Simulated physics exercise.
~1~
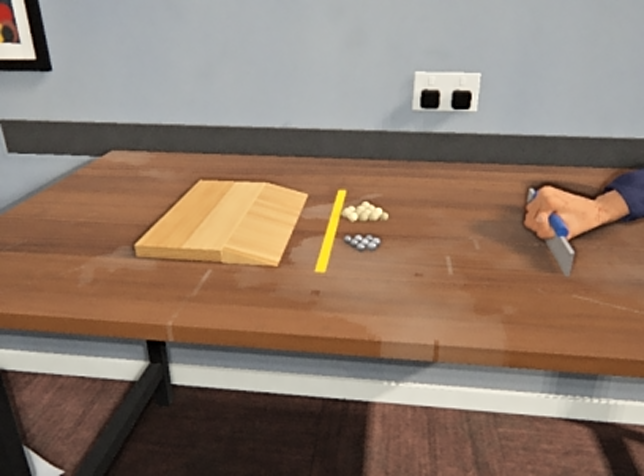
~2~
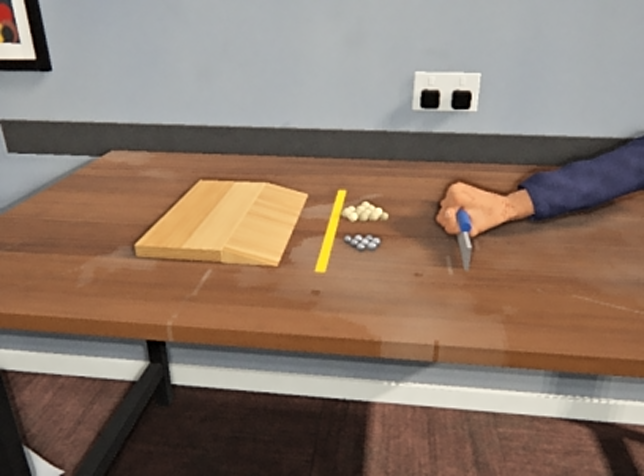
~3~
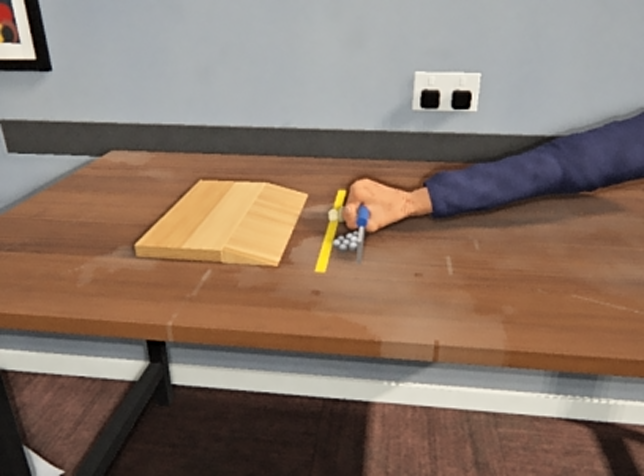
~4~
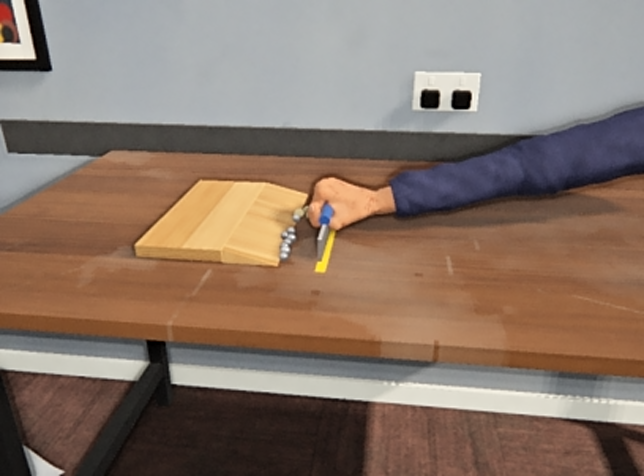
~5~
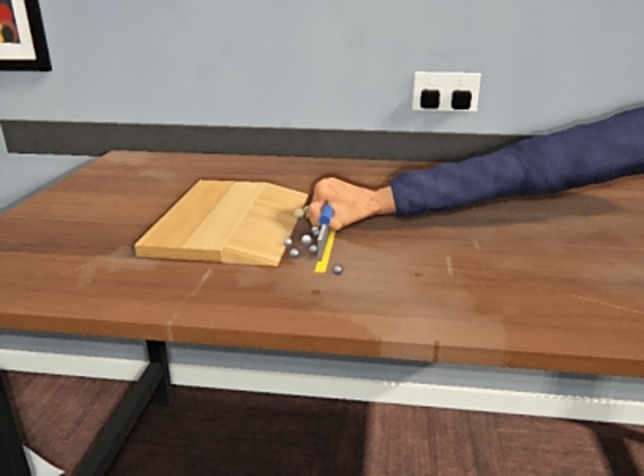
On a wooden table, a hand scrapes small balls left to a ramp; grey ones roll back.
